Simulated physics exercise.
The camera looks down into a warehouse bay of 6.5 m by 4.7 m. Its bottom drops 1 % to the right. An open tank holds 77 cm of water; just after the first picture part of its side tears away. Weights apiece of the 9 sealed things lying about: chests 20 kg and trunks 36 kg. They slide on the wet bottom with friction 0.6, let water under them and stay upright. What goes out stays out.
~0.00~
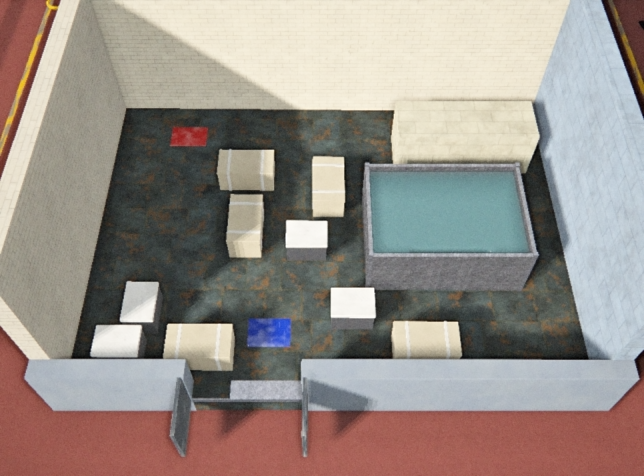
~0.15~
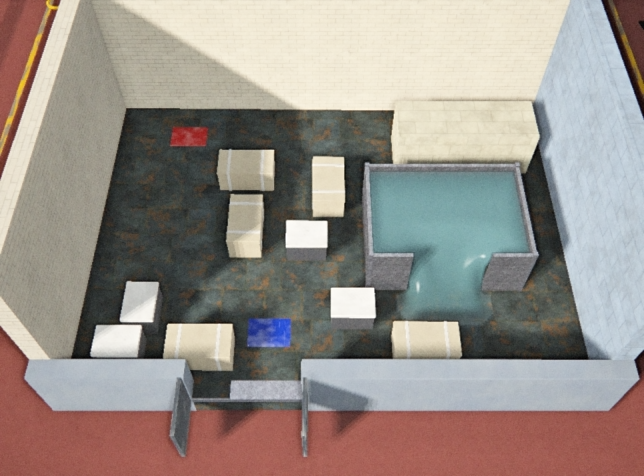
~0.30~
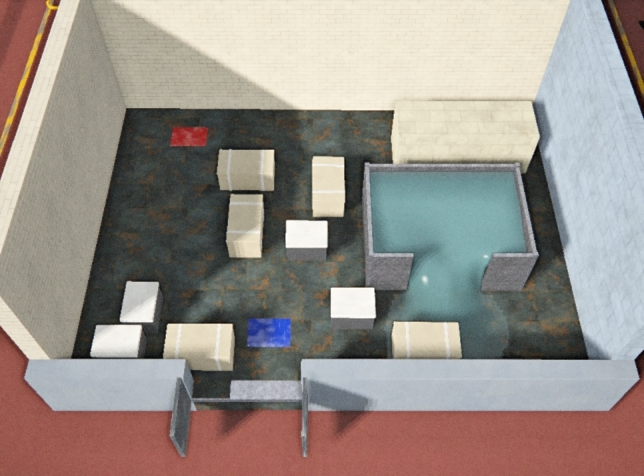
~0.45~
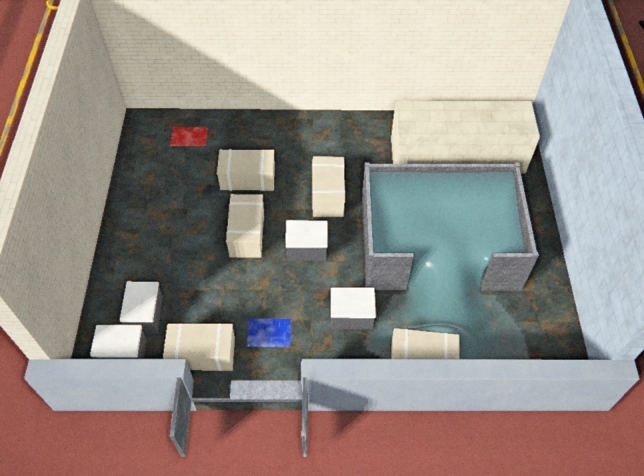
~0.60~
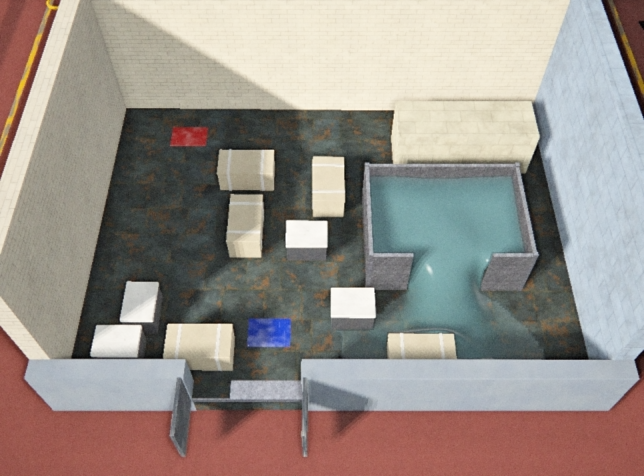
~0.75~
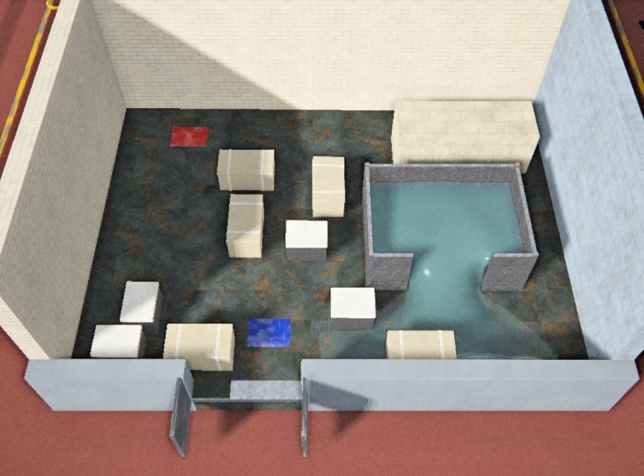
The clip opens on a walled bay seen from above, with scattered boxes, a red patch, a blue patch and a full tank of water. Part of the tank's front side opens, and water pours through the gap and spreads across the floor, surrounding the nearest tan box and nudging it slightly.
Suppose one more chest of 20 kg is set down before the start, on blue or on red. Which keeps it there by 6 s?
The red one is safe.
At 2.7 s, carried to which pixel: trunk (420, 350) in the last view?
Near (188, 276).
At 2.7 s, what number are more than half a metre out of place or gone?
I count 1.
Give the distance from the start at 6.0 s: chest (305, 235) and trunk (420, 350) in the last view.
In turn: 0 cm, 400 cm.
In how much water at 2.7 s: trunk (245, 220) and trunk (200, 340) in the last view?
Roughly 2 and 8 cm.
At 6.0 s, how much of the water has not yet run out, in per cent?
About 94 per cent.
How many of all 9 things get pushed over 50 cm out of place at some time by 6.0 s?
That makes 3.
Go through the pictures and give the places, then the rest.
The first picture shows a trunk at (427, 338) rests on the ground; a chest at (116, 340), on the bottom; the blue patch at (269, 333); the red patch at (189, 137); 2.8 m2 under water; 0 of 9 have shifted.
The second picture shows a trunk at (427, 338), on the bottom; a chest at (116, 340), on the bottom; the blue patch at (269, 333); the red patch at (189, 137); water covers 3.4 m2; 0 of 9 have shifted.
The third picture shows a trunk at (427, 339), on the bottom; a chest at (116, 340), on the bottom; the blue patch at (269, 333); the red patch at (189, 137); water covers 4.1 m2; 0 of 9 have shifted.
The fourth picture shows a trunk at (426, 348) rests on the ground, 14 cm from its start; a chest at (116, 340) rests on the ground; the blue patch at (269, 333); the red patch at (189, 137); water covers 4.9 m2; 1 of 9 have shifted.
The fifth picture shows a trunk at (423, 350) rests on the ground, 19 cm from its start; a chest at (116, 340), on the bottom; the blue patch at (269, 333); the red patch at (189, 137); 5.2 m2 under water; 1 of 9 have shifted.
The sixth picture shows a trunk at (422, 348), on the bottom, 20 cm from its start; a chest at (116, 340), on the bottom; the blue patch at (269, 333); the red patch at (189, 137); 5.7 m2 under water; 1 of 9 have shifted.
After 1.2 s on blue it would be 0 cm off in 1 cm of water; on red it would be 0 cm off in 0 cm of water.
After 2.7 s on blue it would be 171 cm off in 8 cm of water; on red it would be 0 cm off in 0 cm of water.
After 4.2 s on blue it would be 249 cm off in 5 cm of water; on red it would be 0 cm off in 1 cm of water.
After 6.0 s on blue it would be 250 cm off in 8 cm of water; on red it would be 0 cm off in 7 cm of water.
